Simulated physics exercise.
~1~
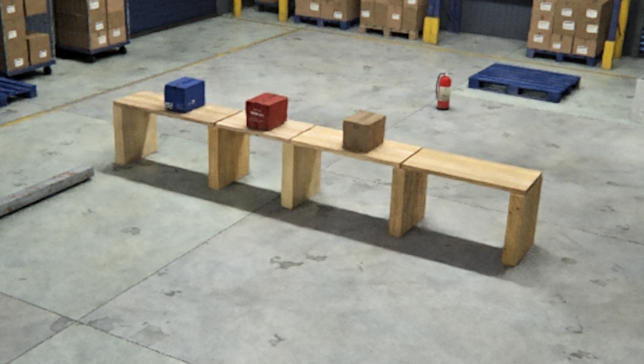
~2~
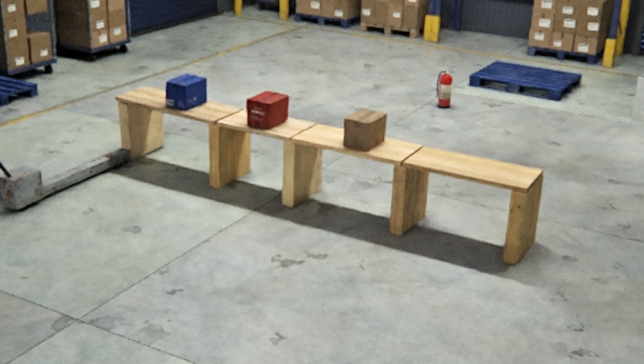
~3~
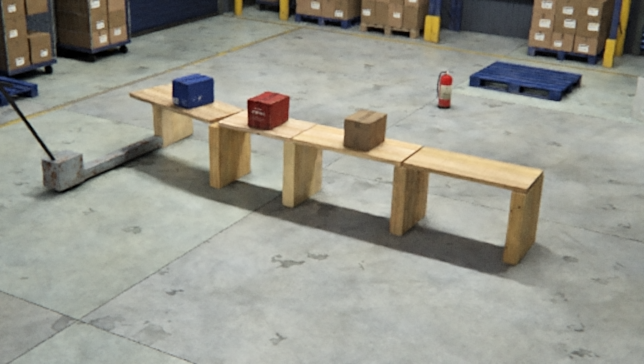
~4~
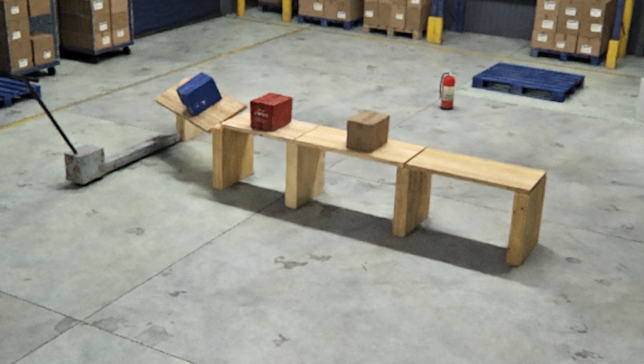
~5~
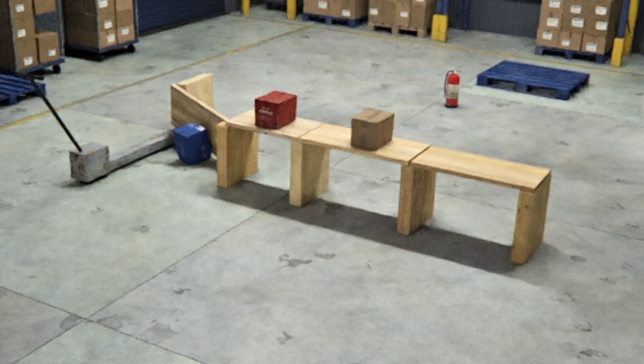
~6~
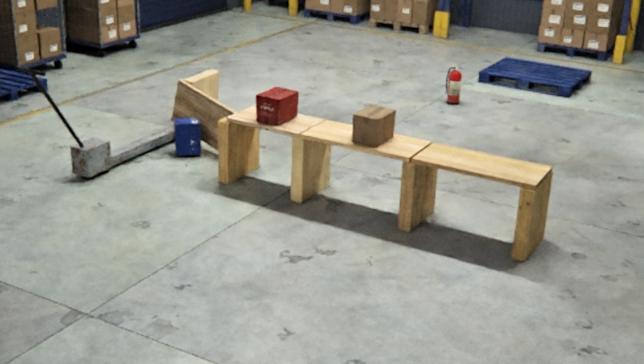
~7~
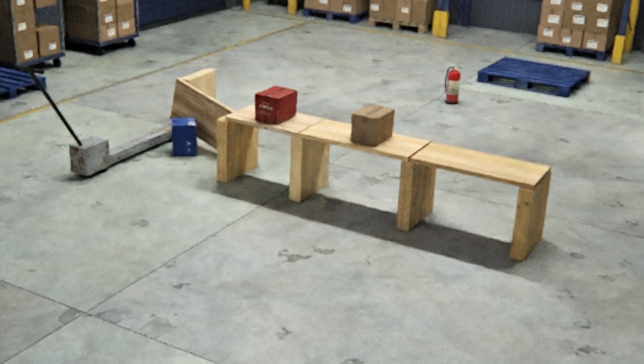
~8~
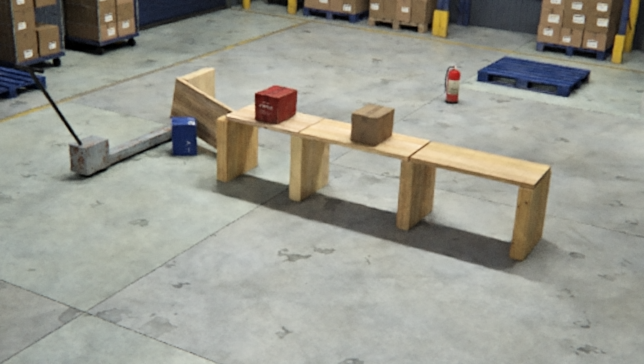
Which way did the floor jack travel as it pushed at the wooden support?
It moved to the right, coming in from the left side of the view and pushing against the end support.
